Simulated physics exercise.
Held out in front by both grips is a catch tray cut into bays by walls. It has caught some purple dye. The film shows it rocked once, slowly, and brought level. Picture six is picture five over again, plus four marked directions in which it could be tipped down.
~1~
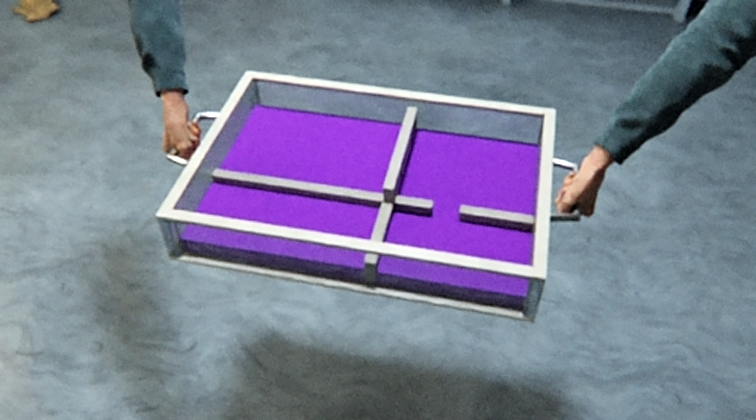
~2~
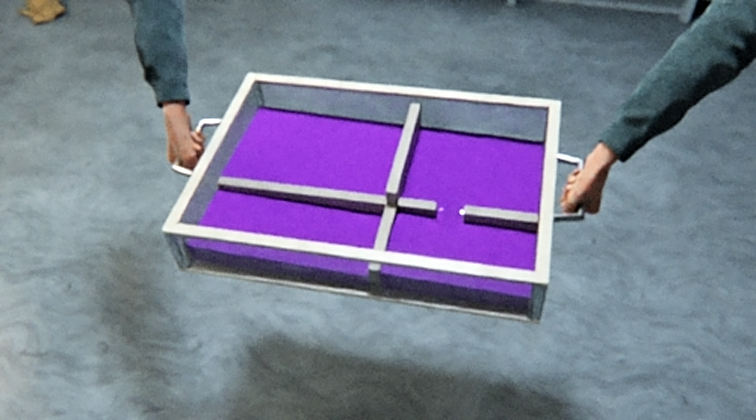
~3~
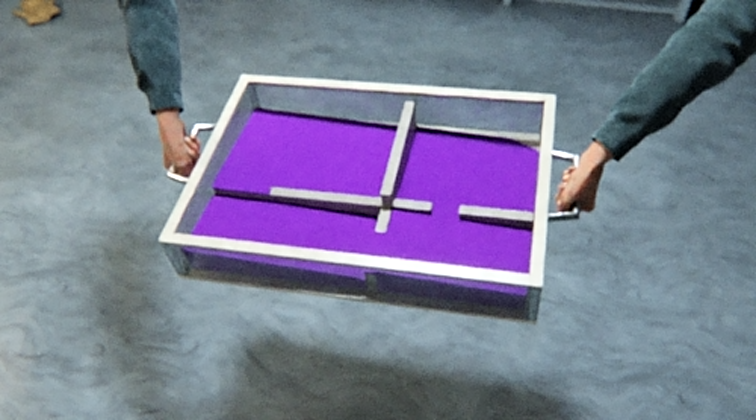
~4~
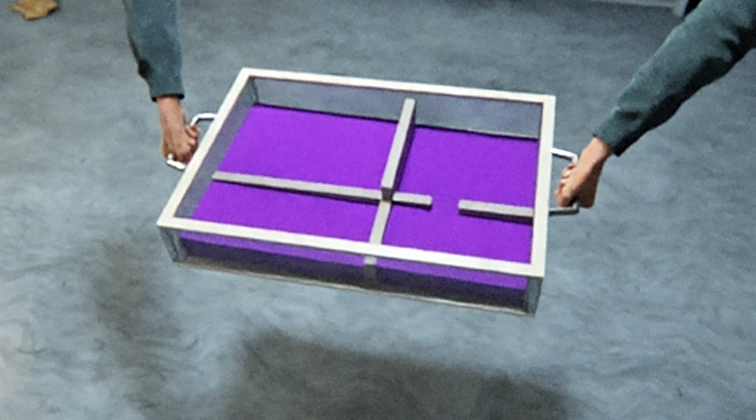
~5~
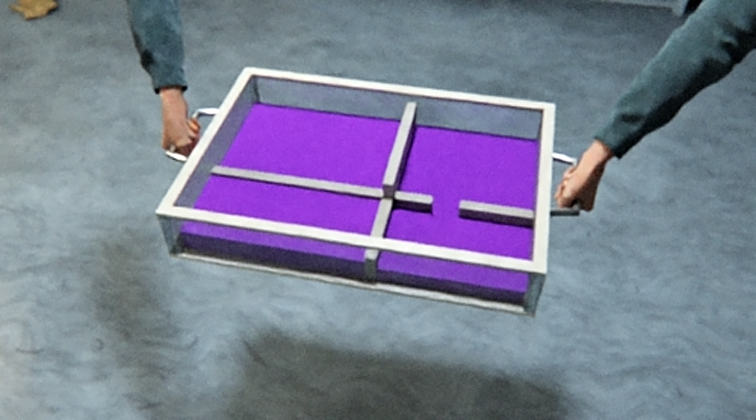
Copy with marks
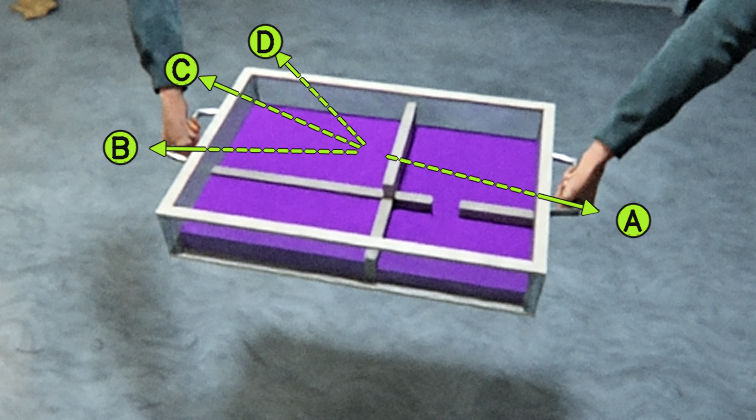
In the video, two hands hold a clear-sided, divided tray of purple liquid by its handles, tilting it slightly toward the front left so liquid runs over some inner dividers, then bringing it back level.
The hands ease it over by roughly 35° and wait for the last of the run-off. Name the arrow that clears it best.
Arrow D.
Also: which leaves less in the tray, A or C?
C it is.
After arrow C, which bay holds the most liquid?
That is the back left bay.
On the marked copy, A ends at (593, 209); B ends at (155, 148); C ends at (204, 79); D ends at (278, 55).
For arrow A, about 37 % stays in the tray, the largest part in the front right bay.
For arrow B, about 35 % stays in the tray, the largest part in the front left bay.
For arrow C, about 29 % stays in the tray, the largest part in the back left bay.
For arrow D, about 22 % stays in the tray, the largest part in the back left bay.
